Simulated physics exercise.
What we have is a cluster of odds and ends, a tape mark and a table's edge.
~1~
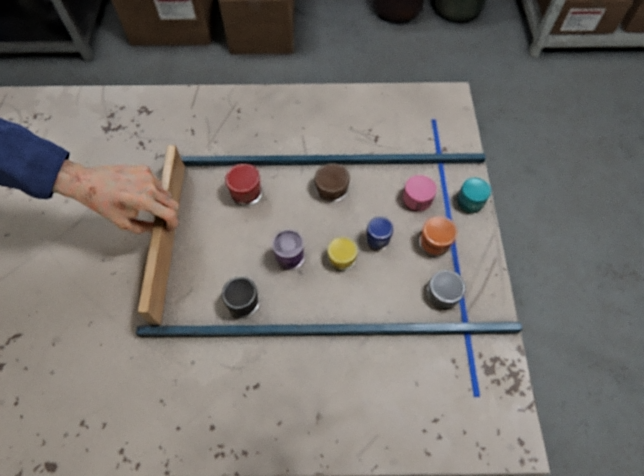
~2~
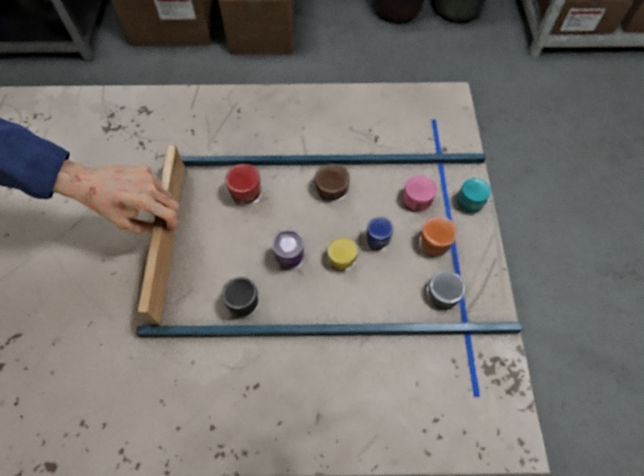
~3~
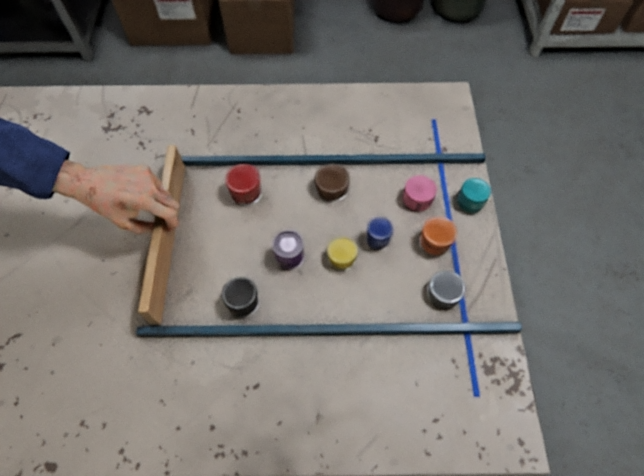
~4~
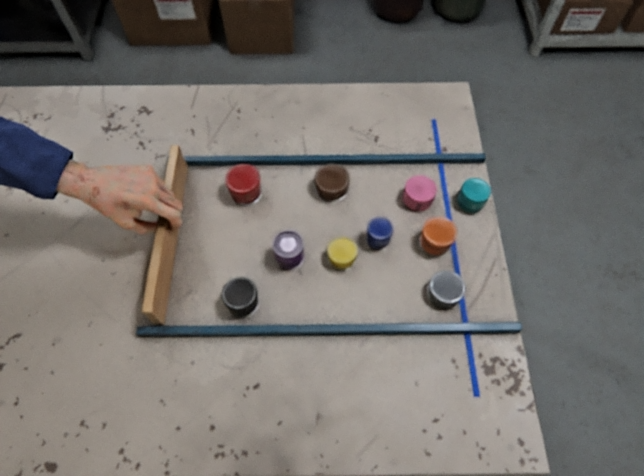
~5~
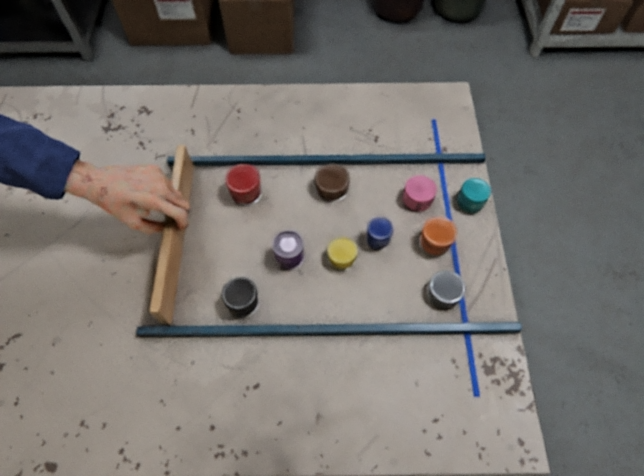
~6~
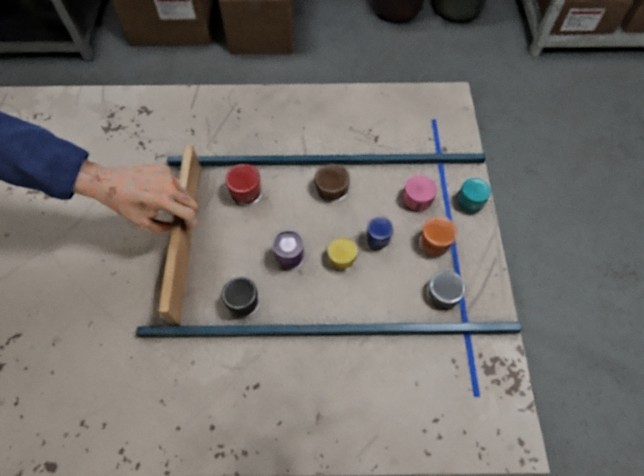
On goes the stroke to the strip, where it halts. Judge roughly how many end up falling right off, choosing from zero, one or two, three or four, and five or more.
I expect one or two pieces to come off the table.
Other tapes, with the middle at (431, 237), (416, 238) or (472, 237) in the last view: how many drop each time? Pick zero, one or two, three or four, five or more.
The falls would be none at all; no fall at all; five or more.
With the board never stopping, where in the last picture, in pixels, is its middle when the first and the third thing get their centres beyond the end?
About (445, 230), then about (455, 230).
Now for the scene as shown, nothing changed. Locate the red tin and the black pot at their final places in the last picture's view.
The red tin at (464, 186), the black pot at (482, 297).
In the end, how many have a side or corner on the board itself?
The count in contact is 4.
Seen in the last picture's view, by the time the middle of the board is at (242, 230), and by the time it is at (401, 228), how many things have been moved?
I make it 2 at the first spot and 9 at the other.
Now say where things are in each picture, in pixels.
The first picture shows turquoise tub (474, 195); grey tin (446, 290); orange pot (438, 237); board (164, 231); tape (452, 237).
The second picture shows grey tin (446, 290); brown pot (332, 183).
The third picture shows orange pot (438, 237); black pot (241, 297).
The fourth picture shows turquoise tub (474, 196); yellow pot (342, 254).
The fifth picture shows grey tin (446, 290); purple tin (289, 250).
The sixth picture shows turquoise tub (474, 196); grey tin (446, 290); orange pot (438, 237); board (183, 230); tape (452, 237).
Soon after, none off yet; turquoise tub at rest near (474, 196); grey tin at rest near (446, 290); orange pot at rest near (438, 237).
In the end, the number that fall off is one or two; gone, turquoise tub.
